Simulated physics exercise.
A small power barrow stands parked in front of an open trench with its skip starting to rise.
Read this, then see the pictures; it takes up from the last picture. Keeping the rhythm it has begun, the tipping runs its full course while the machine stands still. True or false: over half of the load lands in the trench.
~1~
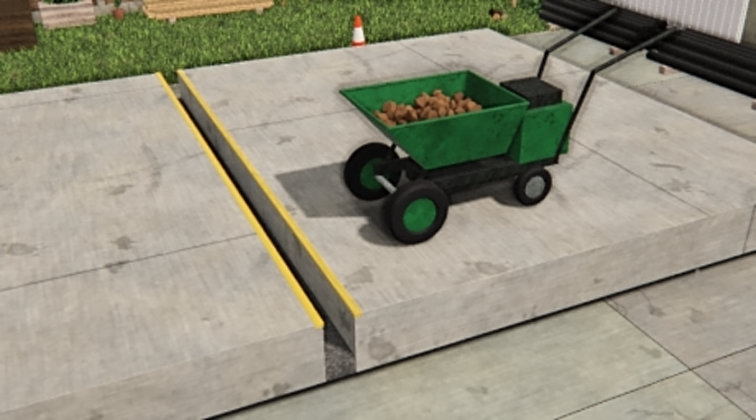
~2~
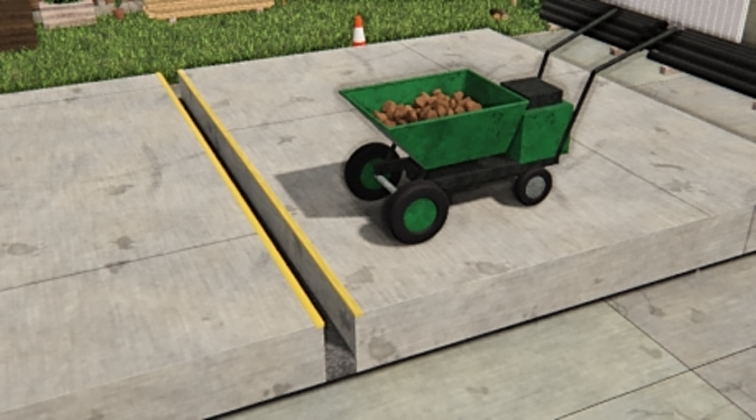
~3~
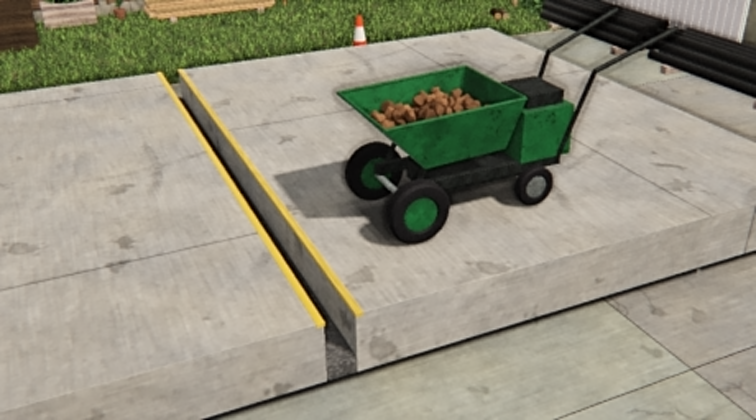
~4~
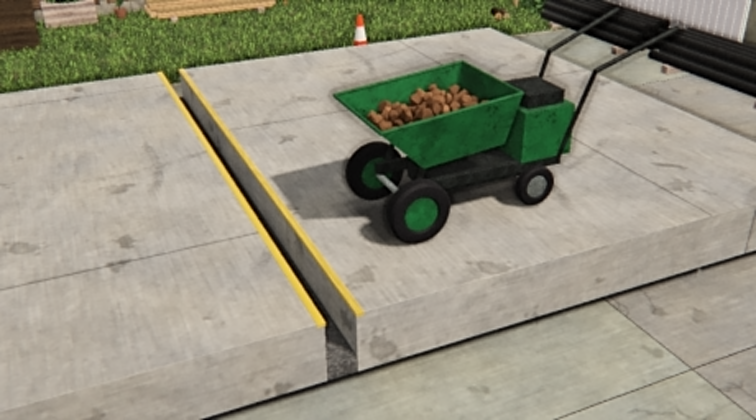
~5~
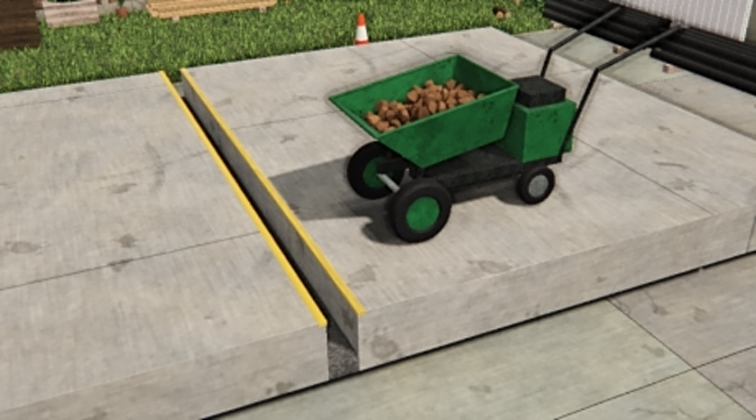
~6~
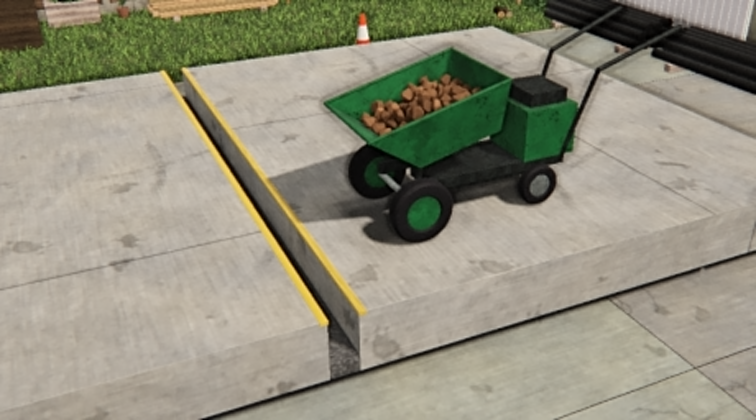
True.
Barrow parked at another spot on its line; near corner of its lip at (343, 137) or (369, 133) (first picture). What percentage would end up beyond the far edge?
80 and 70 percent, in that order.
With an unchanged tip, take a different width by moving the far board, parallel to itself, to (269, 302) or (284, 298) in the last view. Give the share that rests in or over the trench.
You'd get 100 in a hundred the first time and 100 in a hundred the second.
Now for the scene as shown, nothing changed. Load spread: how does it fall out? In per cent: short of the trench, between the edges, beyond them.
Short 0 %, between 70 %, beyond 30 %.
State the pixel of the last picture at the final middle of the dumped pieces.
Near (286, 250), more or less.
Shortly afterwards, skip tipped steeply; the whole lot in the skip.
Next, skip tipped right over; the bulk in the skip; a little in or heaped over the trench; a little beyond it; only a few falling.
Some moments later, skip tipped right over; a little in the skip; near two thirds in or heaped over the trench; near a third beyond it.
In the end, skip tipped right over; near two thirds in or heaped over the trench; near a third beyond it.
